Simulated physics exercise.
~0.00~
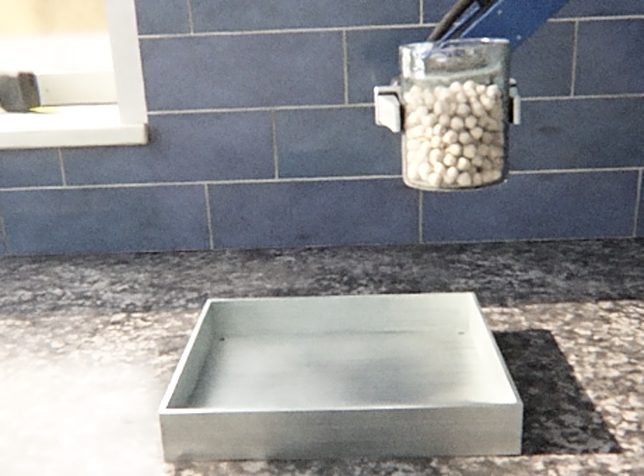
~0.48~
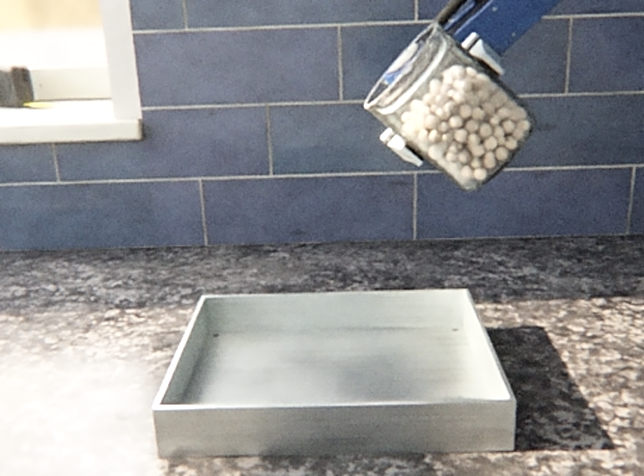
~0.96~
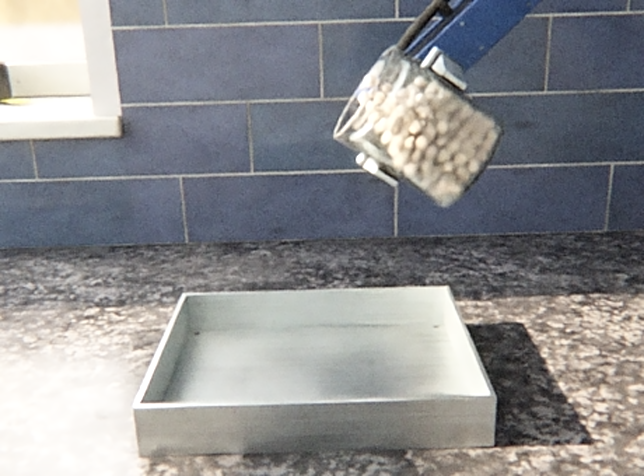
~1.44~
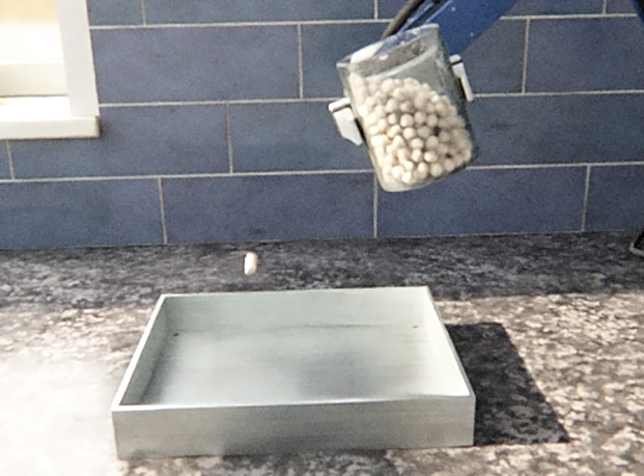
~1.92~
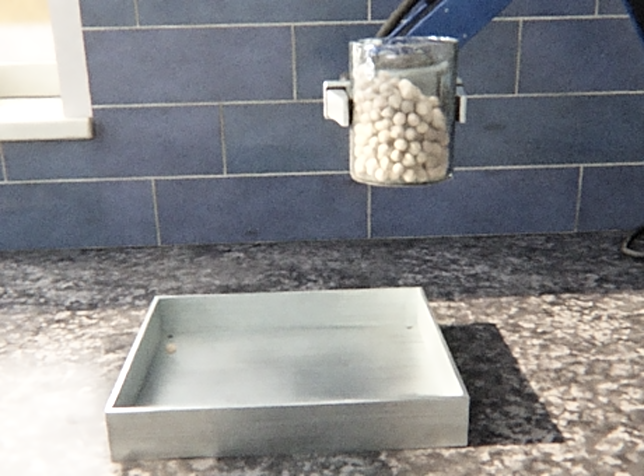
A blue robotic arm holding a clear beaker of pale beads tips it toward the left above a shallow, pale tray on a speckled countertop, then swings it back upright as a single bead drops into the tray, leaving the beaker still mostly full.
